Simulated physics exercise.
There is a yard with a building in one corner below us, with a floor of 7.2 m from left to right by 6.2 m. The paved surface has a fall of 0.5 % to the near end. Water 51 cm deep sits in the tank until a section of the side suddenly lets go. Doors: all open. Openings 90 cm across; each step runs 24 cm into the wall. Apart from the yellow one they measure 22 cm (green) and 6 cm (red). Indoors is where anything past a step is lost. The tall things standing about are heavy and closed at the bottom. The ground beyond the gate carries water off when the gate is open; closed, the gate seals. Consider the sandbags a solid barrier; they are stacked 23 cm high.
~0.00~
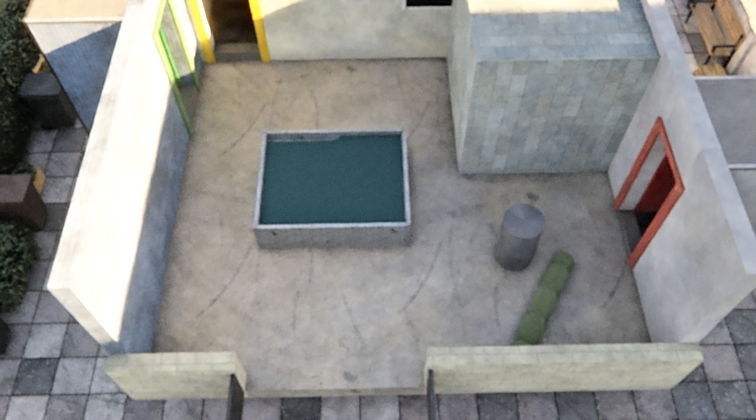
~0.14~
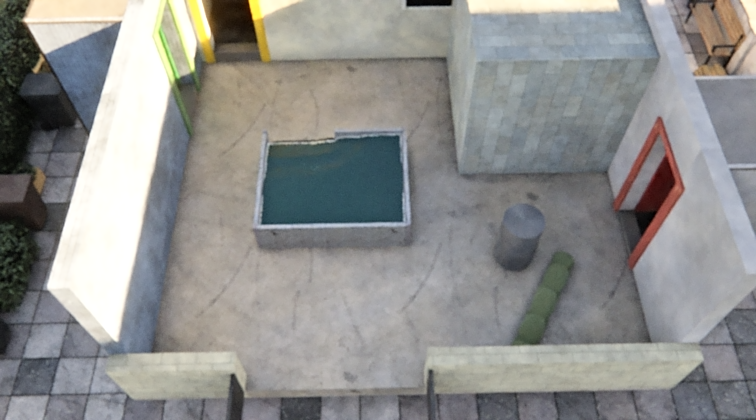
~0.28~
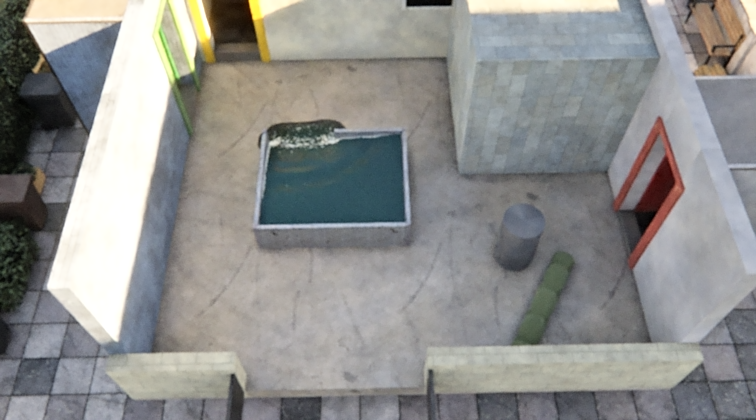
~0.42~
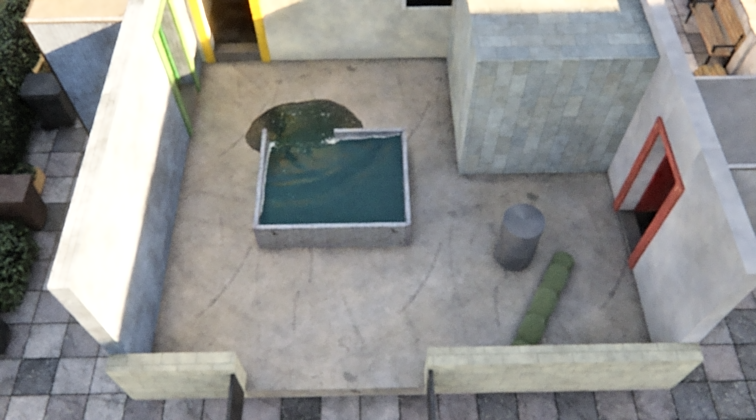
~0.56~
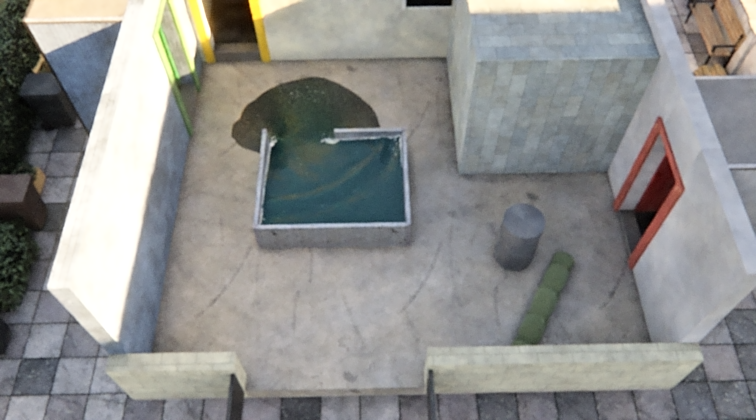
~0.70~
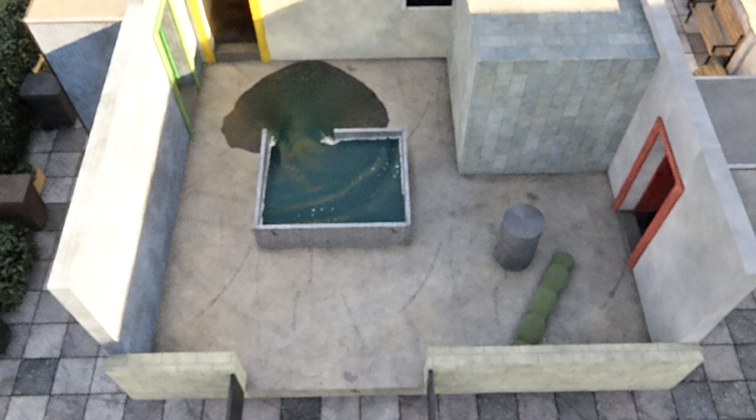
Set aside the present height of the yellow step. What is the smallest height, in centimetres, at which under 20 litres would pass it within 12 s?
The smallest such height is roughly 20 cm.
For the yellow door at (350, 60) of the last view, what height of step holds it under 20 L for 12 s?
Around 17 cm would do it.
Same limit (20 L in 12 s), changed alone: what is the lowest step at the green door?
About 12.5 cm at green.
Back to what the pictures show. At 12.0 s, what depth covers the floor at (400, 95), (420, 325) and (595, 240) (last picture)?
First 6, then 6, then 1 cm.
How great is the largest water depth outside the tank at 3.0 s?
Close to 26 centimetres.
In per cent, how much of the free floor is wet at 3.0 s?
Wet share: Near 25 %.
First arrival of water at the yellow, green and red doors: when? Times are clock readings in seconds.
Arrival times: Yellow 1.1 seconds, green 1.5 seconds, red 11.0 seconds.
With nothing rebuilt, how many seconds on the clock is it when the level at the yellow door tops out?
Roughly 2.8 s.
After 1.4 s water covers 20 % of the floor, deepest (26 cm) near (292, 143); 15 cm at the yellow door, 0 litres in over its 23 cm step.
After 3.0 s water covers 25 % of the floor, deepest (26 cm) near (203, 64); 24 cm at the yellow door, 7 litres in over its 23 cm step.
After 12.0 s water covers 85 % of the floor, deepest (10 cm) near (468, 369); 7 cm at the yellow door, 10 litres in over its 23 cm step.
At the yellow door as built, the water arrived by 1.2 s and peaked near 27 cm at 2.8 s.
Run again over the same 12 s with other heights there, 37 litres in over 17 cm, 10 litres over 23 cm. The limit of 20 litres is kept from about 20 cm up.
